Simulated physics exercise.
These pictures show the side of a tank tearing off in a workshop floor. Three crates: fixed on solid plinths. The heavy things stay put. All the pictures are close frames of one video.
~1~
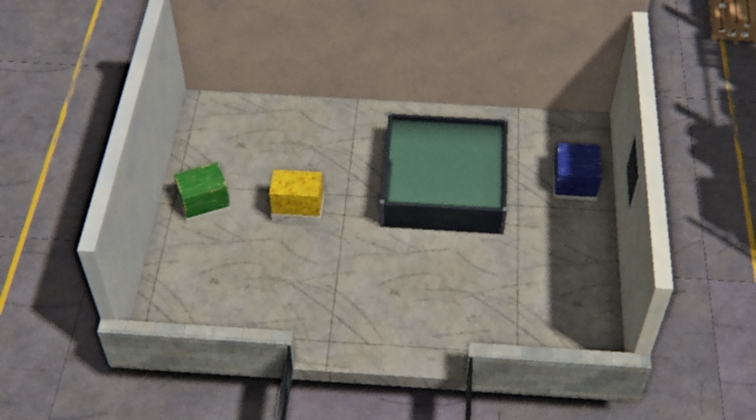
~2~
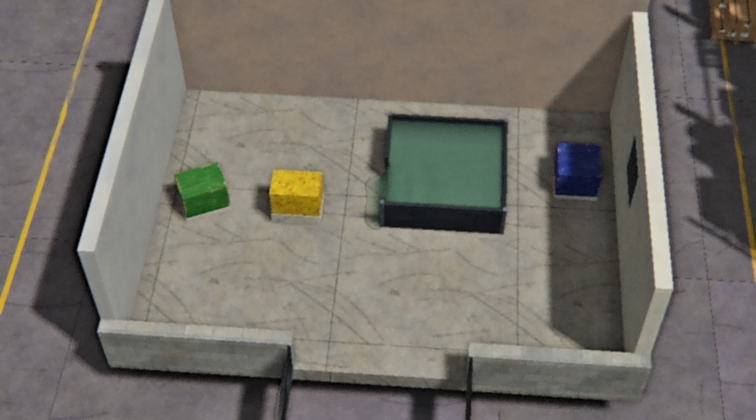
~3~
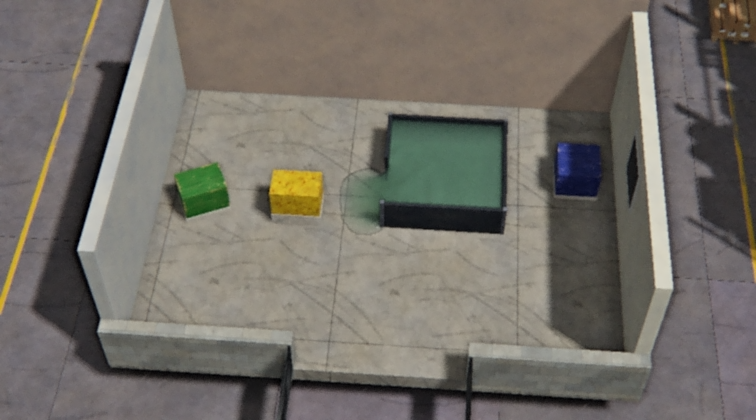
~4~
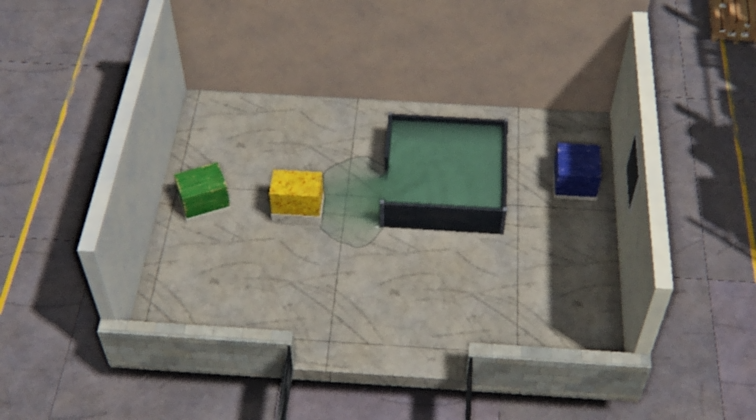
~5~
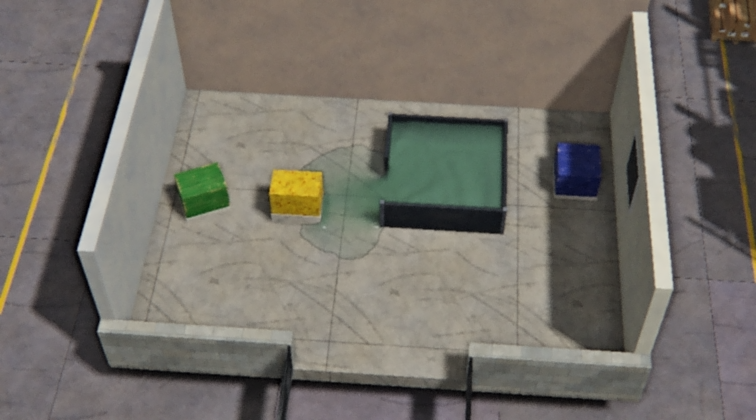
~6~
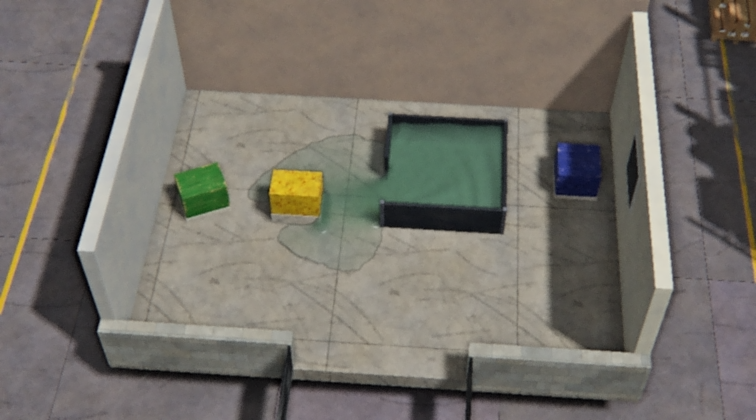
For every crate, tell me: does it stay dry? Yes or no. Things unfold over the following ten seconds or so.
Here is how it goes: The green crate, no, it gets wet; the blue crate, yes, it stays dry; the yellow crate, no, it gets wet.
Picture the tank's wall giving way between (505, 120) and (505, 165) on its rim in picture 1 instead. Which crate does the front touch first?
My pick is the crate marked blue.
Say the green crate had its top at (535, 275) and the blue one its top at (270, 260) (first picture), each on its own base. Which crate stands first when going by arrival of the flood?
It is the yellow one.
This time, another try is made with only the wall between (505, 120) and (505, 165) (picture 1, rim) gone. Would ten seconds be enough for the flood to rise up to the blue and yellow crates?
As I see it, the blue crate gets reached, and the yellow crate is not reached.
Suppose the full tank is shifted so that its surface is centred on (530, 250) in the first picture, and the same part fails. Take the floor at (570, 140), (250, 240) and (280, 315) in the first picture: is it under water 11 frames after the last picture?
Taking the three spots in order: Bare, swamped, swamped.
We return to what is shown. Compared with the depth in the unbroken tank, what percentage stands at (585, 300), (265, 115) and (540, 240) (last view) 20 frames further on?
The depths come to near 0, 4 and 0 per cent respectively.
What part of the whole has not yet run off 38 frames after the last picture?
That works out to about 92 percent.
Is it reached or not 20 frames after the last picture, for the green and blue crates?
Green crate wet; blue crate dry.
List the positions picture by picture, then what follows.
In the first frame, still water in the tank at (446, 164).
In the second frame, the front is at (379, 179), out from the gap at (386, 195).
In the third frame, water pours out at (386, 196) and has run to (348, 182).
In the fourth frame, water pours out at (386, 197) and has run to a hidden place.
In the fifth frame, water pours out at (386, 197) and has run to a hidden place.
In the sixth frame, water pours out at (386, 196) and has run to (255, 190).
A moment on, water covers 20 % of the floor; the green crate water round its plinth, the blue crate not reached, the yellow crate water round its plinth.
Next, water covers 40 % of the floor; the green crate water round its plinth, the blue crate not reached, the yellow crate water round its plinth.
Then, water covers 45 % of the floor; the green crate water round its plinth, the blue crate not reached, the yellow crate water round its plinth.
Later, water covers 55 % of the floor; the green crate water round its plinth, the blue crate not reached, the yellow crate water round its plinth.
In the end, water covers 75 % of the floor; the green crate was topped, the blue crate stayed above the water, the yellow crate was topped.
